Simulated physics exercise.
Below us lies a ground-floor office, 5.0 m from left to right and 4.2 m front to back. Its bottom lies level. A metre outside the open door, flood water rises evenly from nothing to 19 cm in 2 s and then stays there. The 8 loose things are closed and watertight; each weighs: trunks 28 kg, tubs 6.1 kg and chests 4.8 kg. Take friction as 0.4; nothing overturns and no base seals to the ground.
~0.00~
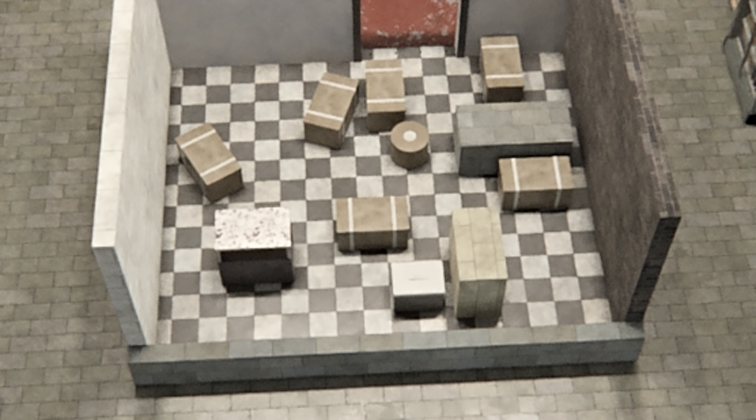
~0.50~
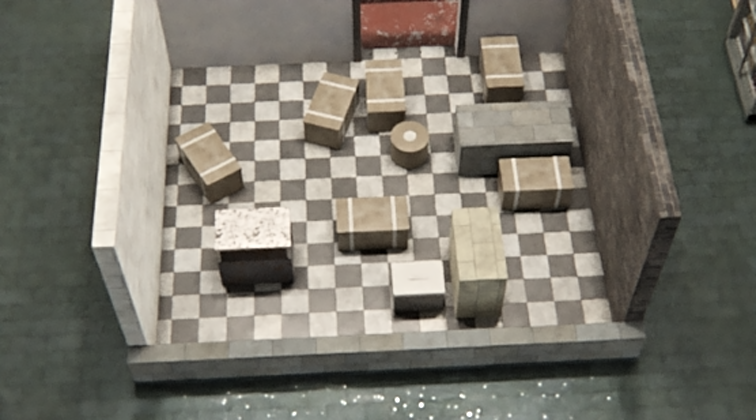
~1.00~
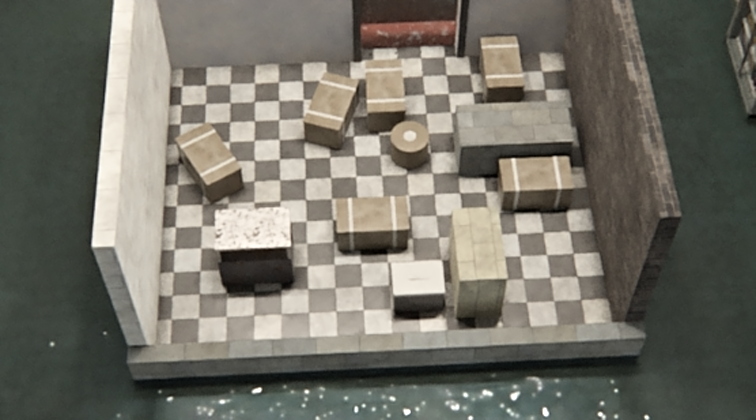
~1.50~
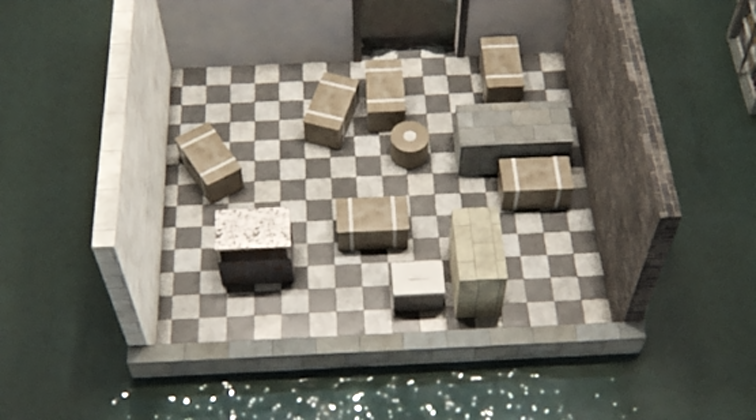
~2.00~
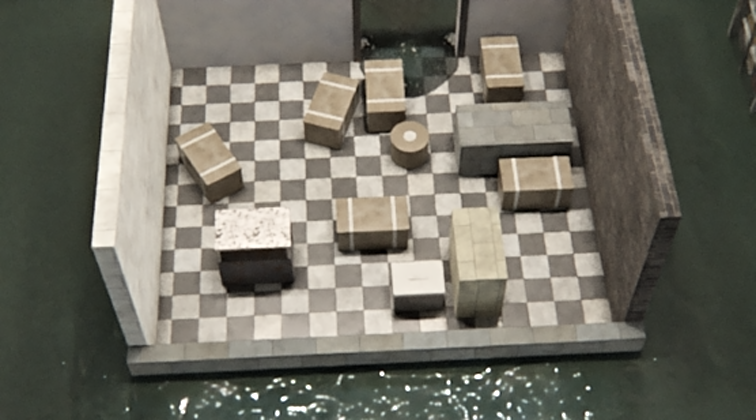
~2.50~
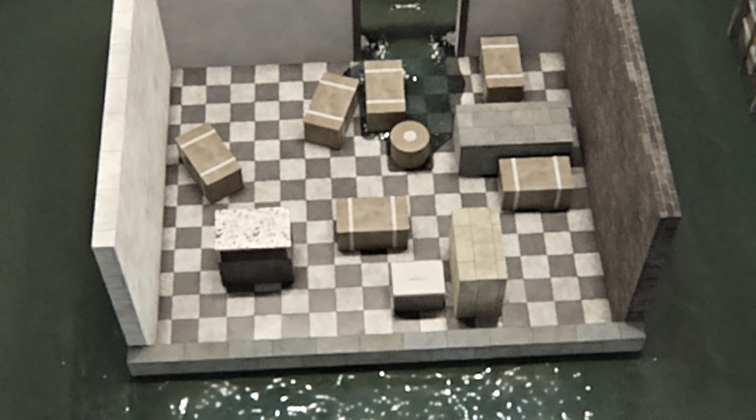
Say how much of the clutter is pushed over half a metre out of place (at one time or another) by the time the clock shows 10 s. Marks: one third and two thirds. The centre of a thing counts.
Share: Between one and two thirds.
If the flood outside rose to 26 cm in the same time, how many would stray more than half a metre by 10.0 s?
In that case 5 of them.
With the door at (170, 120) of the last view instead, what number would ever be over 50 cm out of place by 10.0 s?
In that case 4 of them.
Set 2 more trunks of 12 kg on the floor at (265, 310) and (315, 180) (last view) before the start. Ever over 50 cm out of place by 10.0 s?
In that order: Short of it, past it.
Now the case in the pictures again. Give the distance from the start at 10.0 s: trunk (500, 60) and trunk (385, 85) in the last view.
In that order: 30 cm, 200 cm.
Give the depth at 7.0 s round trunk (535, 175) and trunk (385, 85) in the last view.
About 5 and 6 cm.
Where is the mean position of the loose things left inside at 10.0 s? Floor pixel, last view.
At about (346, 193).
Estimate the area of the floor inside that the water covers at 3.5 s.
Some 4.5 m2.
After 3.5 s 2 of 8 are over 50 cm from their spots; 0 afloat.
After 4.5 s 2 of 8 are over 50 cm from their spots; 0 afloat.
After 7.0 s 3 of 8 are over 50 cm from their spots; 2 afloat.
After 10.0 s 3 of 8 are over 50 cm from their spots, and 3 have been at some point; 4 afloat.
